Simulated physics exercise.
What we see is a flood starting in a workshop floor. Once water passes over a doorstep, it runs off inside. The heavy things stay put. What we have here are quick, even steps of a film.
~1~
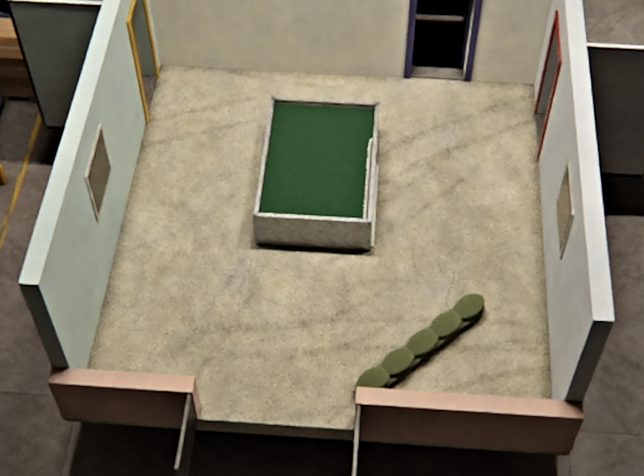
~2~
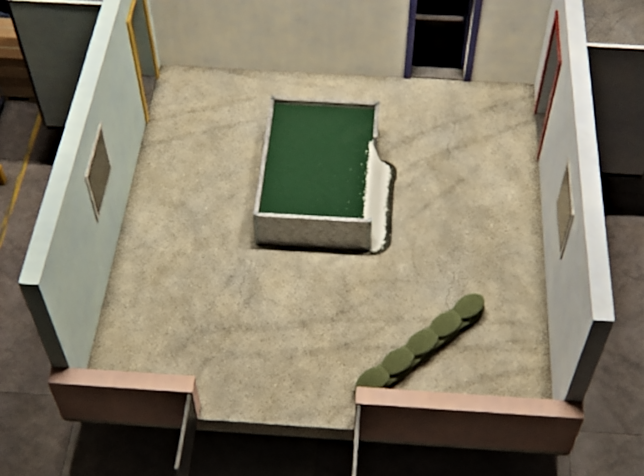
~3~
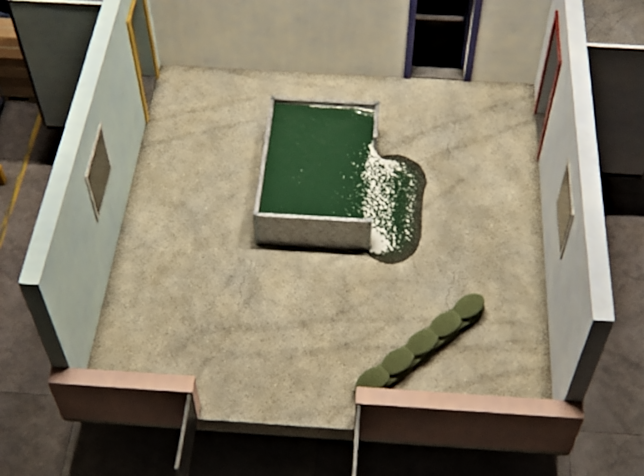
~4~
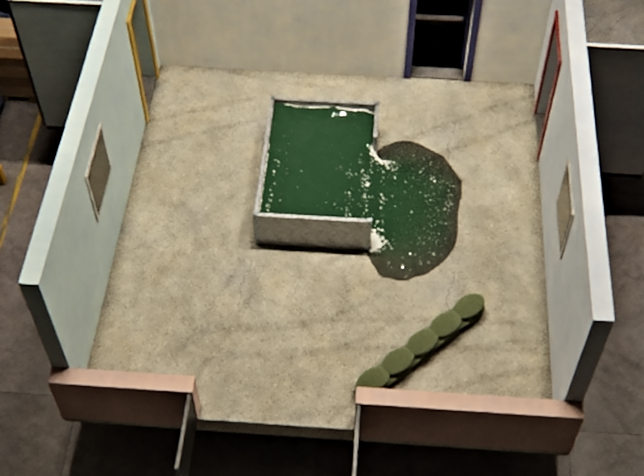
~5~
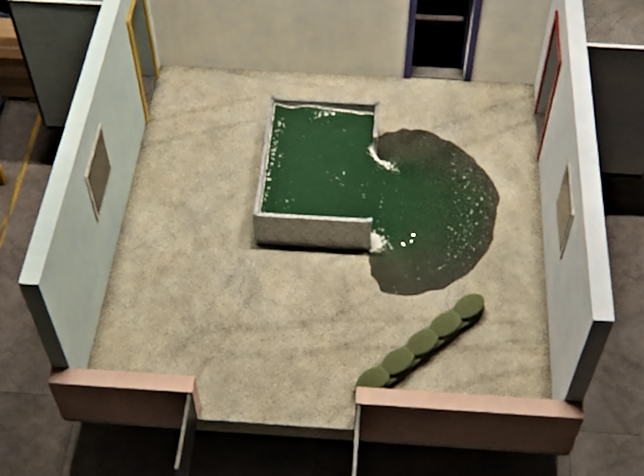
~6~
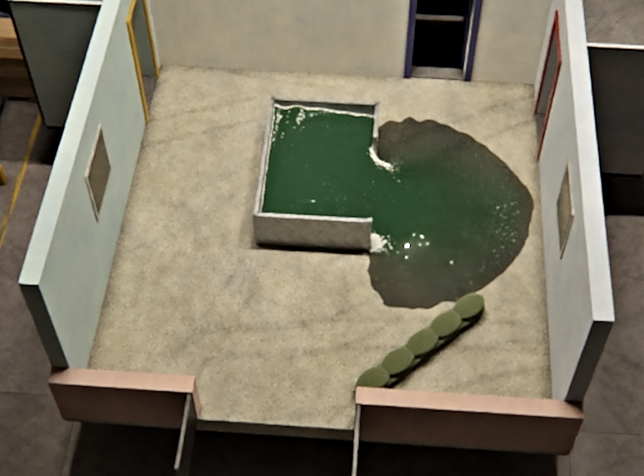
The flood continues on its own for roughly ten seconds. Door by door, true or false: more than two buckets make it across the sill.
Red door: True; blue door: True; yellow door: False.
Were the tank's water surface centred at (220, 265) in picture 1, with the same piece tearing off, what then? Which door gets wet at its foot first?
First: The red door.
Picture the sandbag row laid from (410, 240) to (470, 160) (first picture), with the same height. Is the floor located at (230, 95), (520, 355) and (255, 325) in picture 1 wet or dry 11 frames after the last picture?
Reading the three places in turn gives bare, drenched, bare.
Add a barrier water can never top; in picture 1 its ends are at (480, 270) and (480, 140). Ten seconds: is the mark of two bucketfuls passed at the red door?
My answer is that the red door remains below the mark.
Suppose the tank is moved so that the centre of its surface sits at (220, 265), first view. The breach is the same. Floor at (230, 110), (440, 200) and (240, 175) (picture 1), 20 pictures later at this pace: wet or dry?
Bone-dry, soaked, bone-dry.
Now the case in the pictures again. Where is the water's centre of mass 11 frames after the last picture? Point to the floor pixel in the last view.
Centre of mass: Roughly (412, 213).
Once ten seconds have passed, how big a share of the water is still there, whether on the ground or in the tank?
Roughly 88 out of every hundred parts.
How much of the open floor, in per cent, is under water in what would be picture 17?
It comes out near 25 percent.
A moment on, water covers 25 % of the floor; the red door under two buckets in, the blue door not reached, the yellow door not reached.
Next, water covers 25 % of the floor; the red door over two buckets in, the blue door wet at the sill, nothing in, the yellow door not reached.
Then, water covers 45 % of the floor; the red door over two buckets in, the blue door under two buckets in, the yellow door not reached.
Later, water covers 75 % of the floor; the red door far over two buckets in, the blue door over two buckets in, the yellow door wet at the sill, nothing in.
In the end, water covers 95 % of the floor; the red door far over two buckets in, the blue door over two buckets in, the yellow door wet at the sill, nothing in.
